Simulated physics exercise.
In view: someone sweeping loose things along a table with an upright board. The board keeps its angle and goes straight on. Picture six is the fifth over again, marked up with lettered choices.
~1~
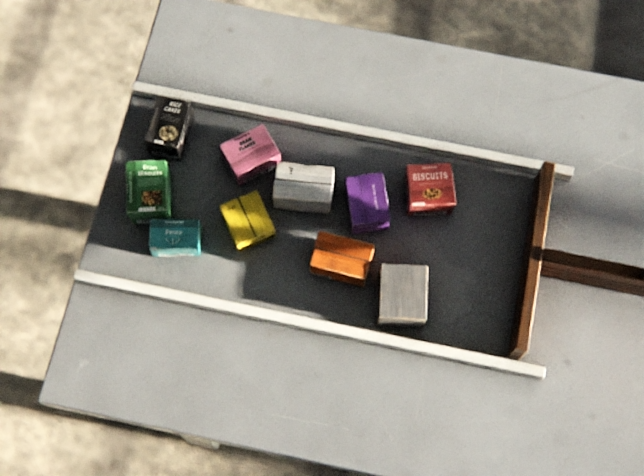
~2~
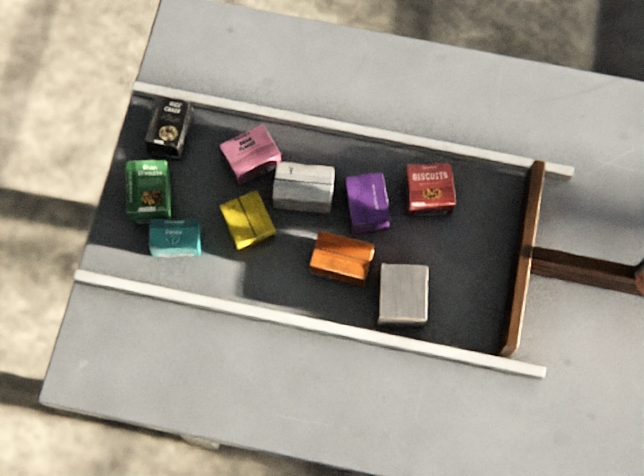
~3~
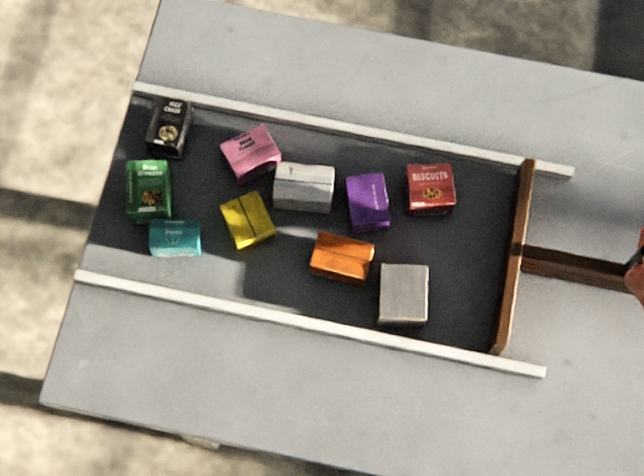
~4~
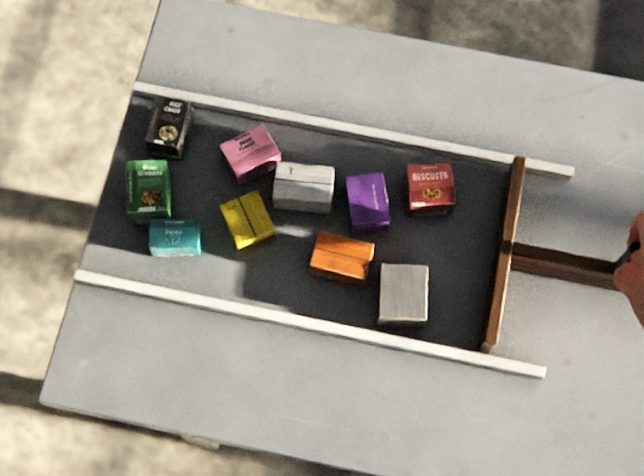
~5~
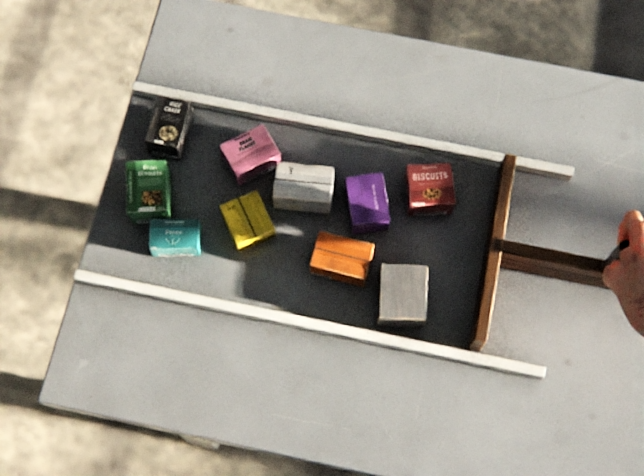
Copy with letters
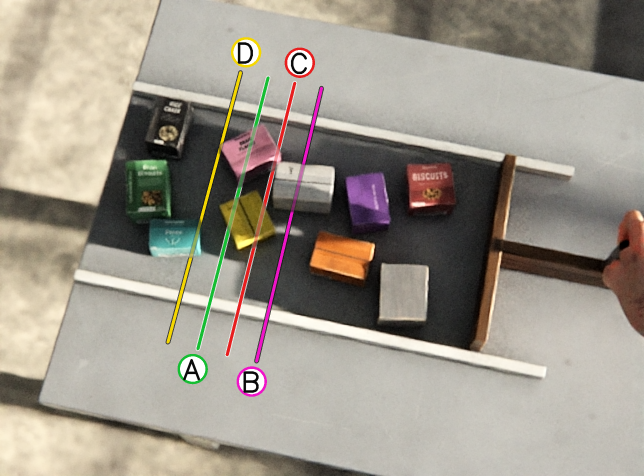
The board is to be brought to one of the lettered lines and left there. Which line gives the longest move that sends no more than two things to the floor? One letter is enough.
Stop at A.
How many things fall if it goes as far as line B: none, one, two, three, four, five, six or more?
By then, none.
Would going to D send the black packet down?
Yes.
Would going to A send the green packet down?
Yes.
On the marked copy, A at (235, 207); B at (291, 218); C at (263, 213); D at (206, 201).
With A. Early on, board (401, 225); red box (382, 174); grey block (358, 285).
Further on, board (308, 206); turquoise packet (118, 236); green packet (135, 186).
At the end, board (237, 192); green packet over the edge; turquoise packet over the edge; two fallen.
As for the rest, B is within the limit but short; C is within the limit but short; D drops five.
